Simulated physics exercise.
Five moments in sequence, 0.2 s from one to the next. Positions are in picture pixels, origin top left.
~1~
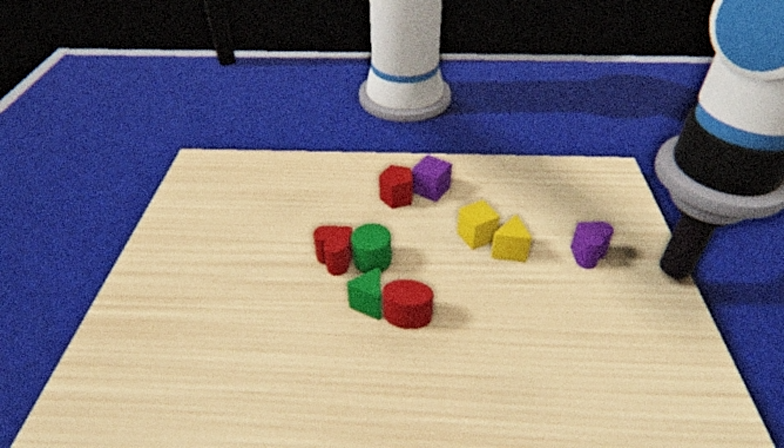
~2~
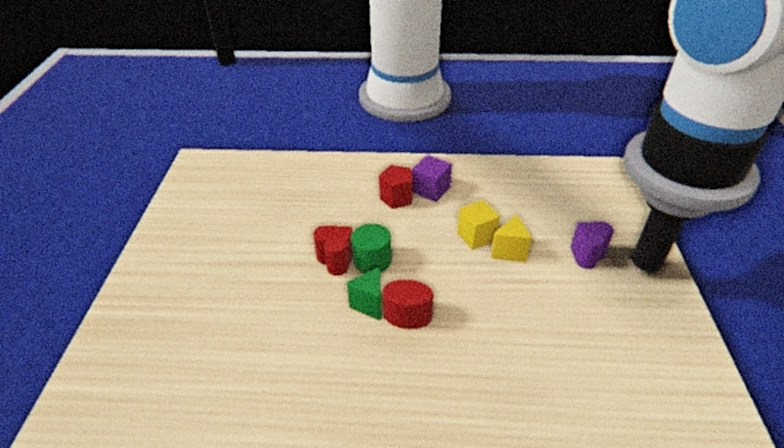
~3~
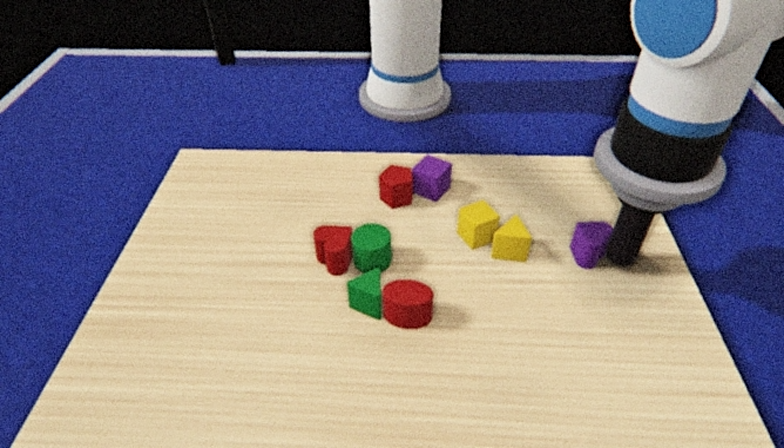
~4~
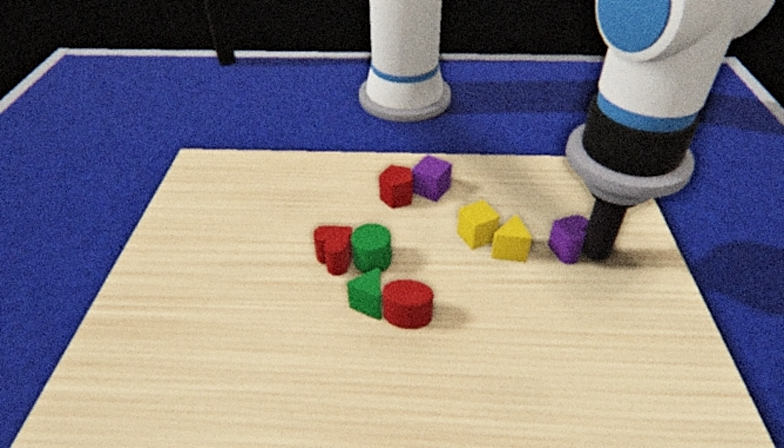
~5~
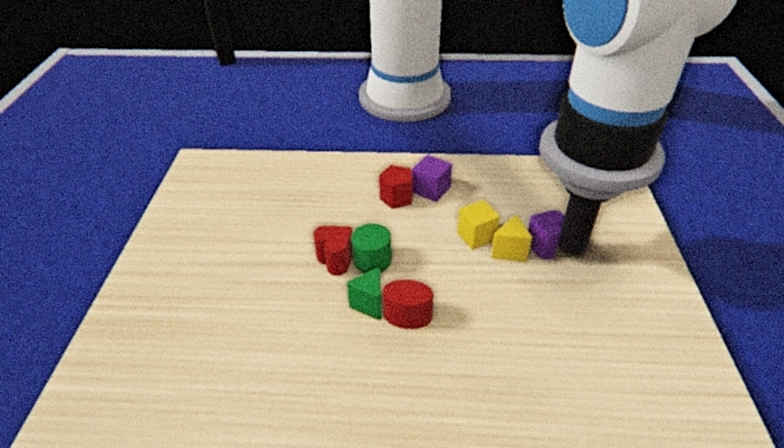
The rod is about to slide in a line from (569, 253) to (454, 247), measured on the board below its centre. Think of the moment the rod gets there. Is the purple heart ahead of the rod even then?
My answer is no.
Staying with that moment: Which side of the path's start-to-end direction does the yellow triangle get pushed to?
It's pushed left.
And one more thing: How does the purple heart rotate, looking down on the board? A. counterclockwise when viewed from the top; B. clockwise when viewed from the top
I'll go with B - clockwise when viewed from the top.
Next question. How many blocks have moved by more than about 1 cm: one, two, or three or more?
Three or more get moved.
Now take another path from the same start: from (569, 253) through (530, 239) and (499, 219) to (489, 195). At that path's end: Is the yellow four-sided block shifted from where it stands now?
Going by the path, yes.
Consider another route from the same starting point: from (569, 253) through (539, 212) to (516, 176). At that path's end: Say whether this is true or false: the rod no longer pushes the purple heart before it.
True - the claim holds.
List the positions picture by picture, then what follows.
Rod's lower end (674, 269); green circle (371, 236); yellow four-sided block (480, 212); yellow triangle (514, 228); purple heart (596, 231), in the first frame.
Rod (646, 263); blocks still, in the second frame.
Rod (620, 257); blocks still, in the third frame.
Rod (595, 251); purple heart (573, 226), in the fourth frame.
Rod (572, 246); green circle (371, 236); yellow four-sided block (480, 212); yellow triangle (514, 228); purple heart (550, 220), in the fifth frame.
On the path given first. One third of the way, rod (531, 243); yellow four-sided block (472, 210); yellow triangle (489, 229); purple heart (510, 216).
Two thirds of the way, rod (491, 241); yellow four-sided block (444, 204); yellow triangle (463, 229), turned 35° anticlockwise; purple heart (478, 209), turned 35° clockwise.
At the end, rod (454, 240); green circle still; yellow four-sided block (436, 198), turned 40° anticlockwise; yellow triangle (434, 233), turned 35° anticlockwise; purple heart (468, 205), turned 75° clockwise.
